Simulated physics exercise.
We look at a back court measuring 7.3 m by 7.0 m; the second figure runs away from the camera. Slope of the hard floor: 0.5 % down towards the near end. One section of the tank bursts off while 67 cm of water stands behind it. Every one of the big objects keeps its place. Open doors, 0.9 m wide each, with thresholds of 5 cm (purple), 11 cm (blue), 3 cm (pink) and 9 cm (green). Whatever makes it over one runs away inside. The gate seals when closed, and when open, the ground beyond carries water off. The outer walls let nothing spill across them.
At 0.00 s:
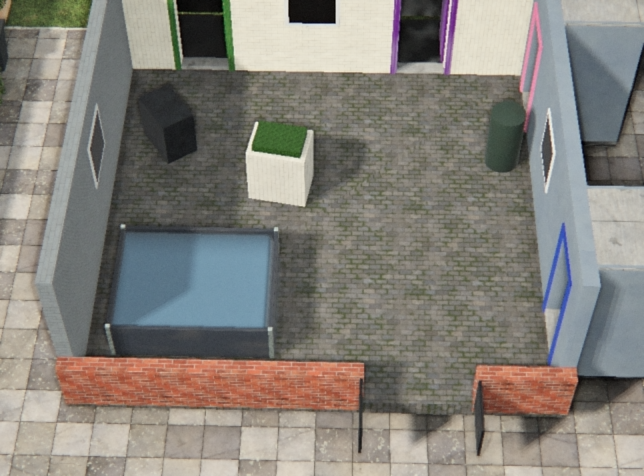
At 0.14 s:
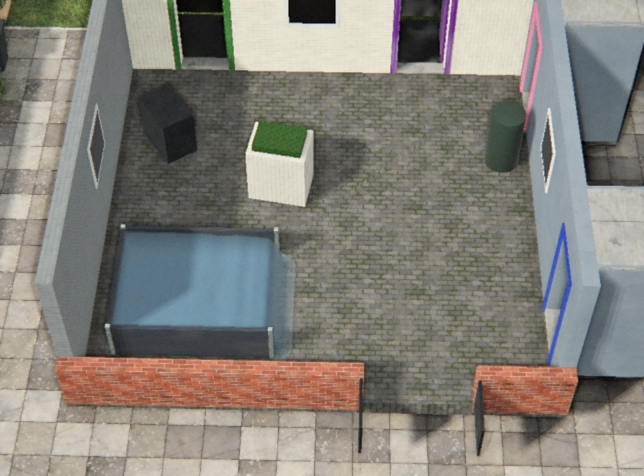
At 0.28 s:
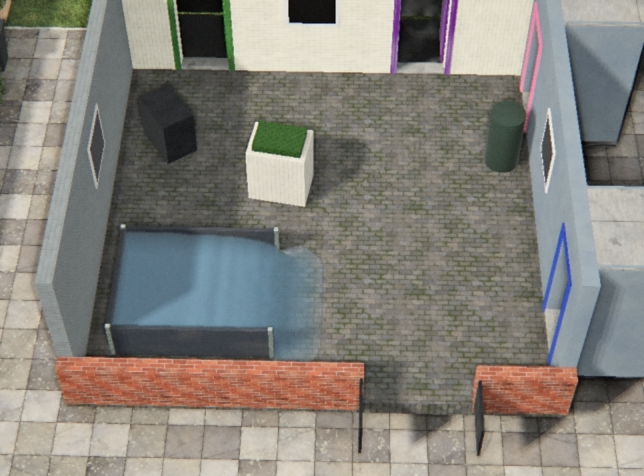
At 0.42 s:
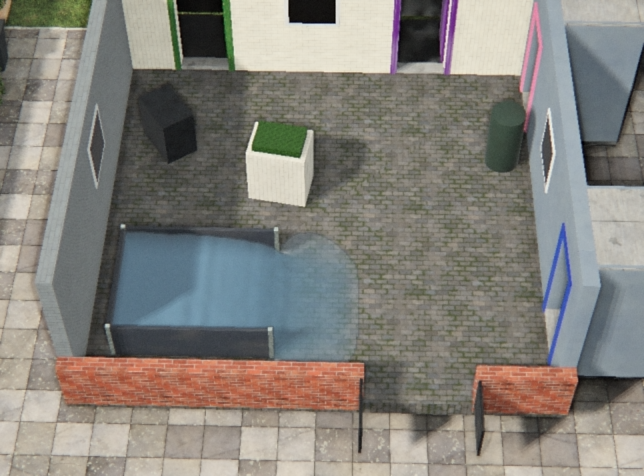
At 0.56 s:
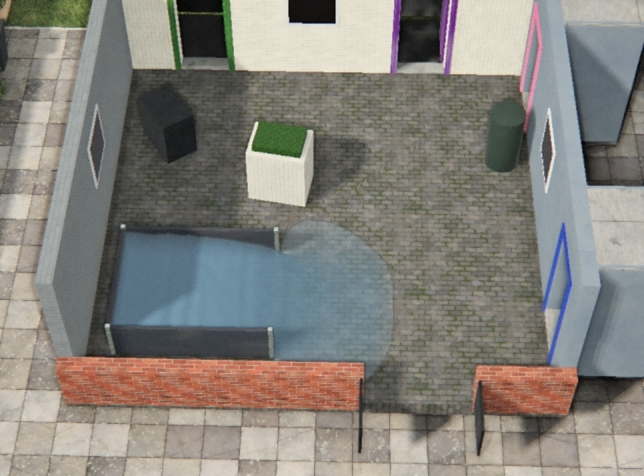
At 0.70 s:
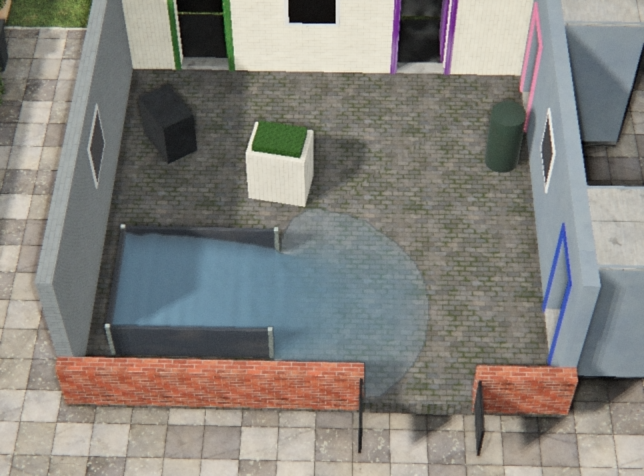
Walled back court with a tank of still water losing its right side, water pouring out and fanning rightward across dark paving.
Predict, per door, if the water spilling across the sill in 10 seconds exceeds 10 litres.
The purple door lets in a larger amount than the limit. The blue door lets in a larger amount than the limit. The pink door lets in a larger amount than the limit. The green door lets in a smaller amount than the limit.
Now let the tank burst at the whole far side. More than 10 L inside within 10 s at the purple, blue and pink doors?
Compared with the limit, purple is lower, blue is lower and pink is higher.
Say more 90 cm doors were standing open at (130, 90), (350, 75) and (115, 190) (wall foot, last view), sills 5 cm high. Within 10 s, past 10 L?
Door 1: Higher; door 2: Higher; door 3: Lower.
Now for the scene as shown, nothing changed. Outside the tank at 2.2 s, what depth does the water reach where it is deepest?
It tops out at some 38 cm.
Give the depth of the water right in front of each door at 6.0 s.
Depths in cm: Purple 10, blue 12, pink 6, green 0.
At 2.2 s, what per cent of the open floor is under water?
Roughly 45 percent.
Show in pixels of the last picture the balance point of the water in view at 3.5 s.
Around (388, 284).
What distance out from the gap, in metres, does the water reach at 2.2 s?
Roughly 5.0 m.
After 1.4 s water covers 35 % of the floor and is deepest (30 cm) near (281, 329); purple door not reached, blue door 16 cm at the sill, 0 L in, pink door not reached, green door not reached.
After 2.2 s water covers 45 % of the floor and is deepest (38 cm) near (543, 382); purple door not reached, blue door 29 cm at the sill, 65 L in, pink door not reached, green door not reached.
After 3.5 s water covers 50 % of the floor and is deepest (29 cm) near (542, 373); purple door not reached, blue door 27 cm at the sill, 201 L in, pink door 4 cm at the sill, 0 L in, green door not reached.
After 6.0 s water covers 65 % of the floor and is deepest (13 cm) near (529, 237); purple door 10 cm at the sill, 14 L in, blue door 12 cm at the sill, 274 L in, pink door 6 cm at the sill, 11 L in, green door not reached.
After 10.0 s water covers 90 % of the floor and is deepest (15 cm) near (133, 72); purple door 6 cm at the sill, 32 L in, blue door 5 cm at the sill, 276 L in, pink door 6 cm at the sill, 34 L in, green door 5 cm at the sill, 0 L in.
